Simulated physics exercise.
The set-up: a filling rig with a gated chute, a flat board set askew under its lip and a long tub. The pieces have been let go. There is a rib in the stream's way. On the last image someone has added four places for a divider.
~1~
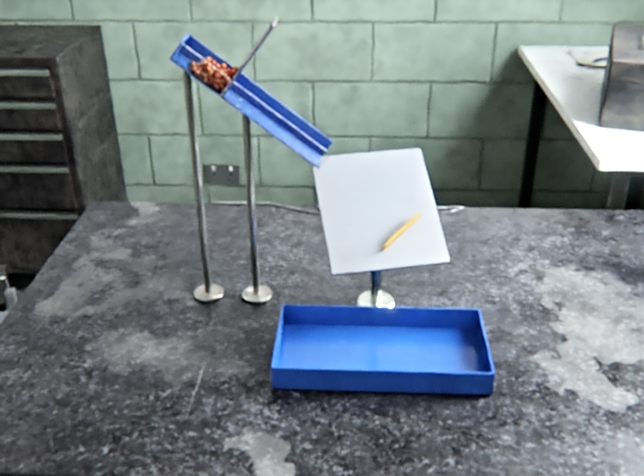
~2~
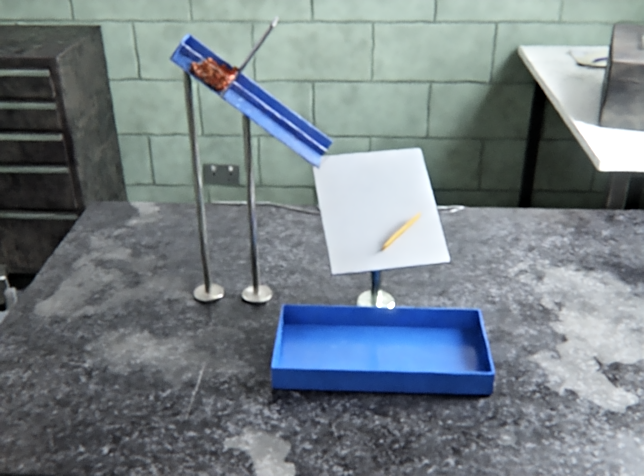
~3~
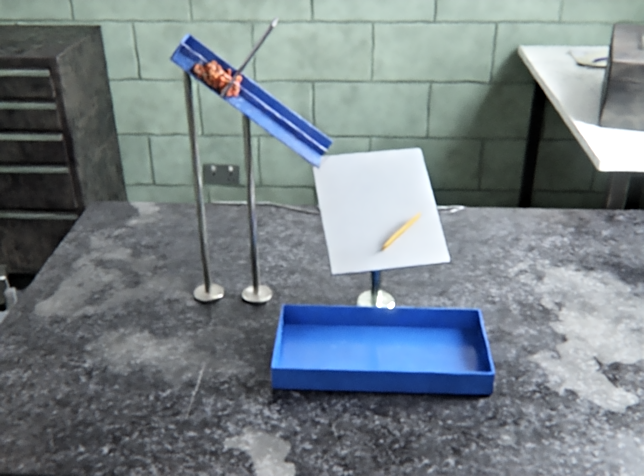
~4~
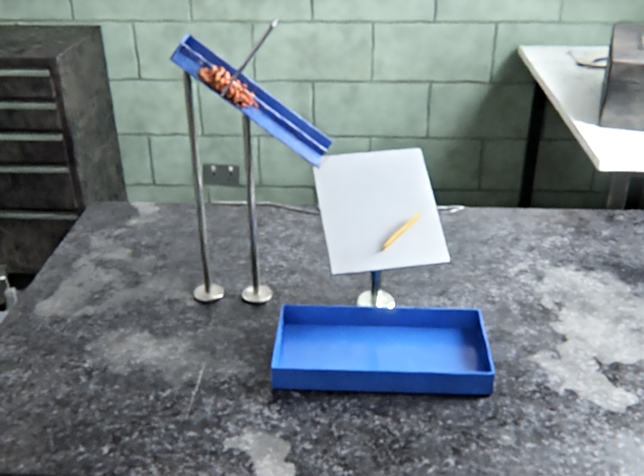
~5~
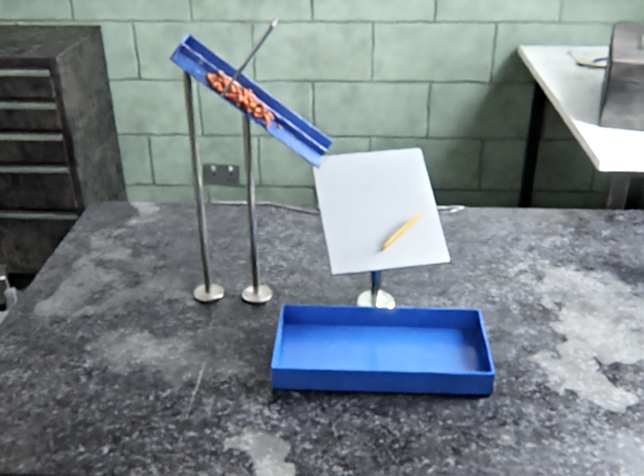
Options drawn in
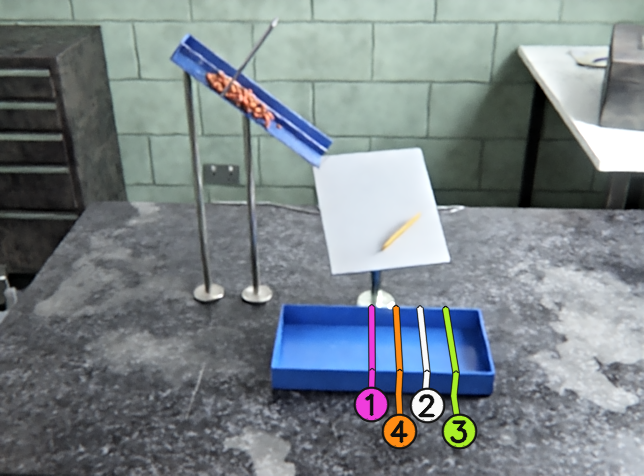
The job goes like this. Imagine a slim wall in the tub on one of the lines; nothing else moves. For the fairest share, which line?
1 works best here.
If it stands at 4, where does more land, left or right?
Left.
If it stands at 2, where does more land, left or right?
Left.
On the marked copy, line 1 crosses the front rim at (372, 370); line 2 crosses the front rim at (426, 372); line 3 crosses the front rim at (455, 372); line 4 crosses the front rim at (399, 371).
For line 1, of what is caught, roughly half on the left of the divider, roughly half on the right.
For line 2, of what is caught, almost all on the left of the divider, about a tenth on the right.
For line 3, of what is caught, almost all on the left of the divider, just a few on the right.
For line 4, of what is caught, almost all on the left of the divider, about a tenth on the right.
